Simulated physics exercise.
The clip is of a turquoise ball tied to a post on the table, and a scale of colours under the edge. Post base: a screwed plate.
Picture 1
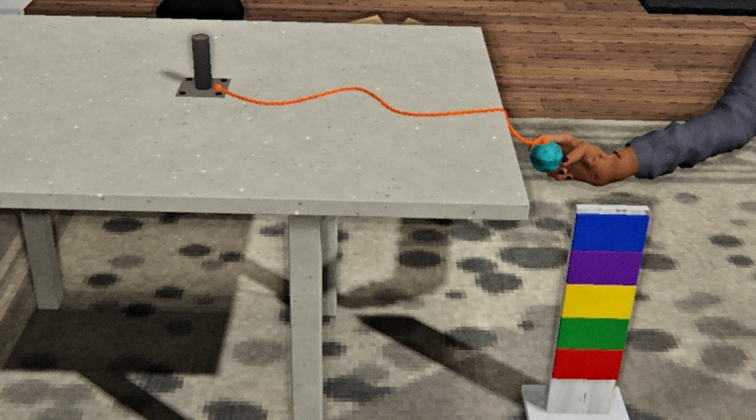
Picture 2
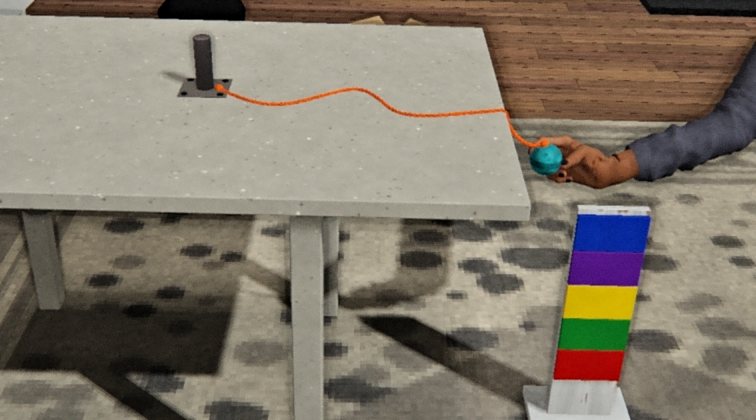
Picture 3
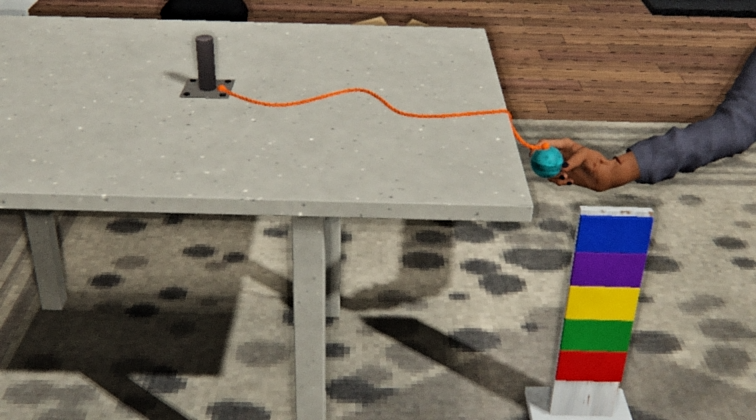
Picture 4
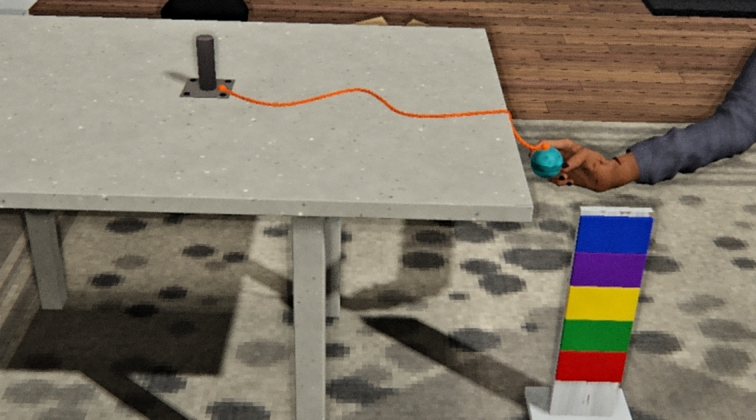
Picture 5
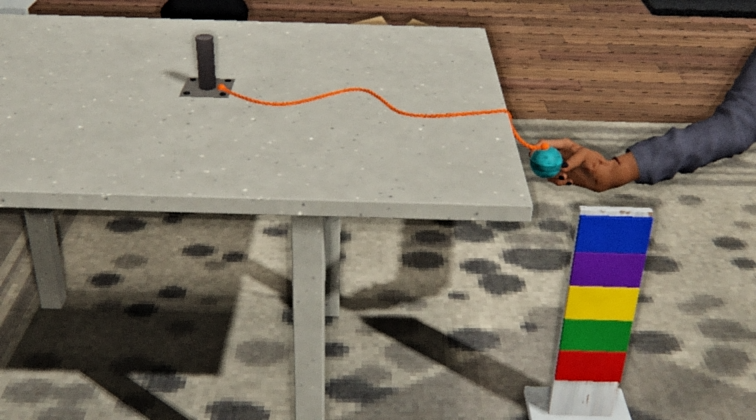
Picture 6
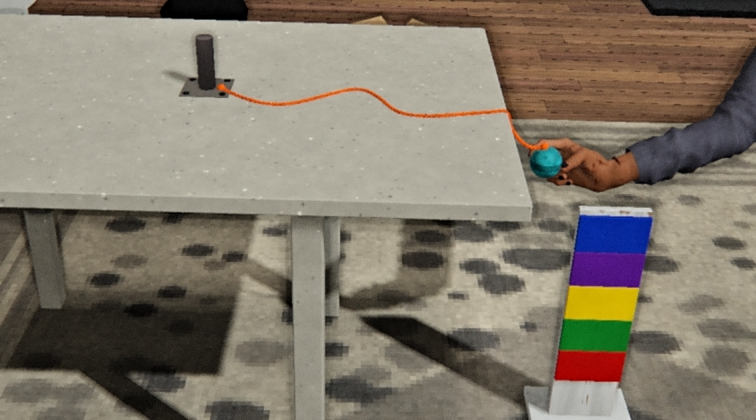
In a room with wooden flooring and a grey, dark-spotted carpet, a pale speckled table is seen from slightly above. An orange shoelace runs in loose waves from a dark post on a screwed plate to a turquoise ball held by a grey-sleeved hand beyond the right edge, above a blue, purple, yellow, green and red scale. The hand and ball barely shift, and the view stays almost still.
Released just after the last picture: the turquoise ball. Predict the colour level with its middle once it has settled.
I would say blue.
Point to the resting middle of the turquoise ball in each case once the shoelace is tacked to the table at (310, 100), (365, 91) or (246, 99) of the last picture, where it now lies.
For the three tries you'd see (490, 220), (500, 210) and (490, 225).
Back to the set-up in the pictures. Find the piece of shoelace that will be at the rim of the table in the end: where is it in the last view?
Roughly (456, 115).
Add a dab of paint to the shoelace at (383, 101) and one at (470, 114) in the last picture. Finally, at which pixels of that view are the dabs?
First one close to (420, 103), second close to (506, 129).
Soon after, ball near (533, 232); level with blue.
Then, ball near (465, 226); level with blue.
Further on, ball near (498, 233); level with blue.
At rest, ball near (492, 233); level with blue. The blue one.
